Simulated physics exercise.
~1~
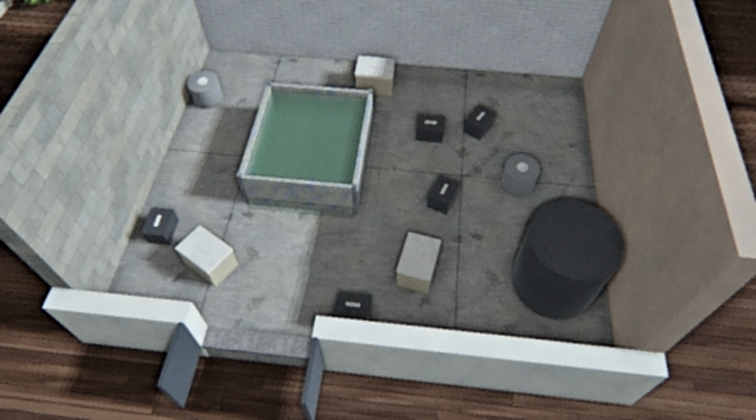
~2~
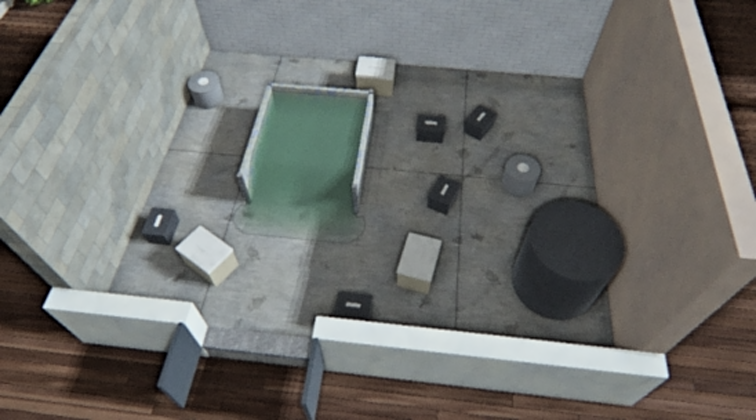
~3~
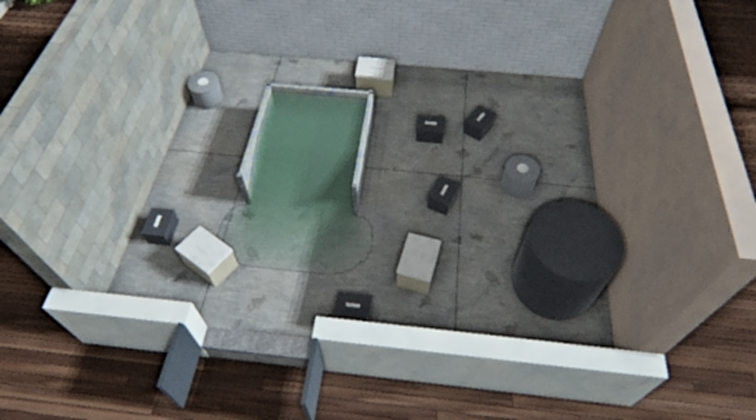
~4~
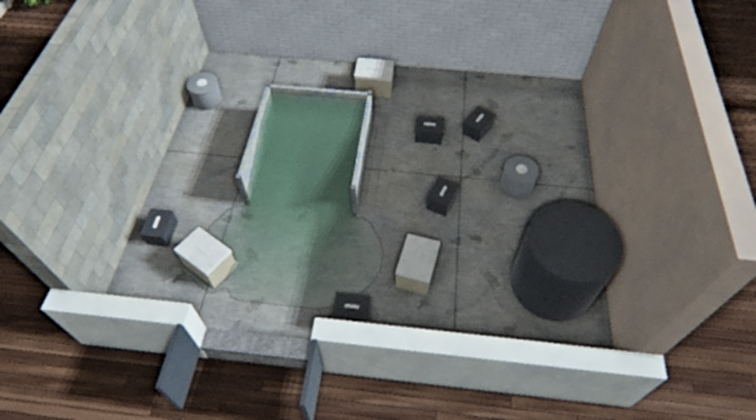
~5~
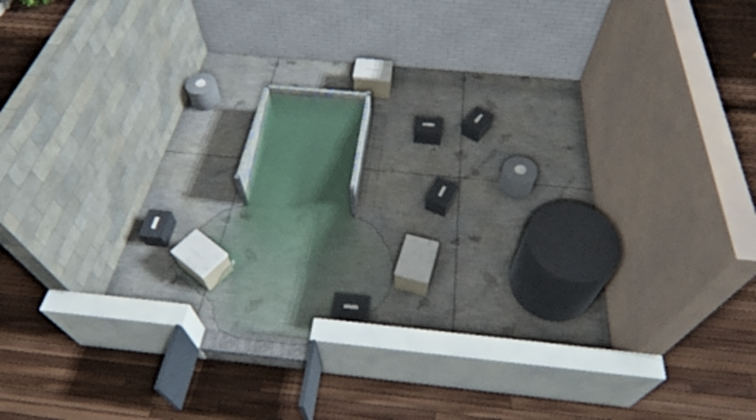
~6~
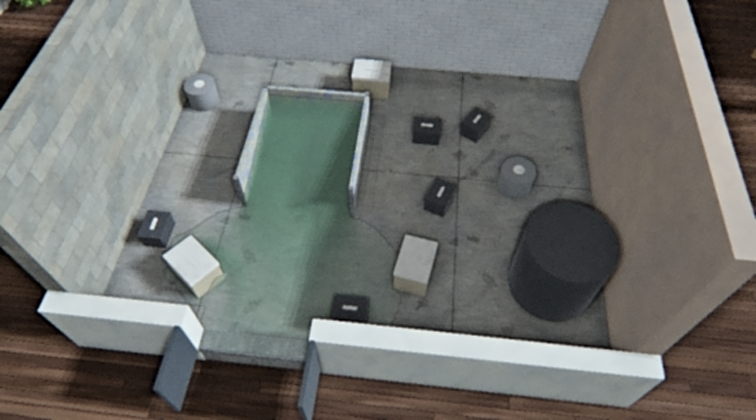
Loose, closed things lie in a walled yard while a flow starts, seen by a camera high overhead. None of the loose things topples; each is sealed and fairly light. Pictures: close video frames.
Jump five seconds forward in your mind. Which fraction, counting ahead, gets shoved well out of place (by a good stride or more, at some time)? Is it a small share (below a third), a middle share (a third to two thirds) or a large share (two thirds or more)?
A small share, below a third.
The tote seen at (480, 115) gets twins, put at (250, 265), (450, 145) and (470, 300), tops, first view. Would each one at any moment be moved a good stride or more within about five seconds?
Twin one: Slides well clear; twin two: Barely shifts; twin three: Slides well clear.
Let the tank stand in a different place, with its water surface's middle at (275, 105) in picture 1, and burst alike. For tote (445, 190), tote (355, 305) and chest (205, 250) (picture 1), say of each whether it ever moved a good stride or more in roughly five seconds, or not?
Item one not displaced far, item two travelled far enough, item three travelled far enough.
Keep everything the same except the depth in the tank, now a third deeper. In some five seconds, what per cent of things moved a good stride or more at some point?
Share moved: 30 in a hundred.
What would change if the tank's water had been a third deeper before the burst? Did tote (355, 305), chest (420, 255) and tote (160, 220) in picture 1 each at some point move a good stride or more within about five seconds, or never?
Answers, in the order asked: Went past the threshold, stayed within the threshold, went past the threshold.
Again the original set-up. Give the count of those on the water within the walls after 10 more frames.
The count is 2.
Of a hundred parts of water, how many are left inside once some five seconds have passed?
Roughly 52 per cent.
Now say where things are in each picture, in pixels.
In the first picture, a chest at (203, 248), on the bottom; a tote at (353, 305) rests on the ground; 0 of 10 have shifted.
In the second picture, a chest at (204, 249), on the bottom; a tote at (353, 305), on the bottom; 0 of 10 have shifted.
In the third picture, a chest at (203, 249), on the bottom; a tote at (353, 305), on the bottom; 0 of 10 have shifted.
In the fourth picture, a chest at (202, 250), on the bottom; a tote at (352, 307), on the bottom; 0 of 10 have shifted.
In the fifth picture, a chest at (199, 252), on the bottom, close to its start; a tote at (351, 307) rests on the ground; 0 of 10 have shifted.
In the sixth picture, a chest at (190, 259) rests on the ground, close to its start; a tote at (350, 308), on the bottom; 1 of 10 have shifted.
A moment on, 0 of 10 are well off their spots; 1 afloat.
Next, 2 of 10 are well off their spots; 2 afloat.
Later, 3 of 10 are well off their spots; 1 afloat.
In the end, 3 of 10 are well off their spots, and 3 have been at some point; 1 afloat.
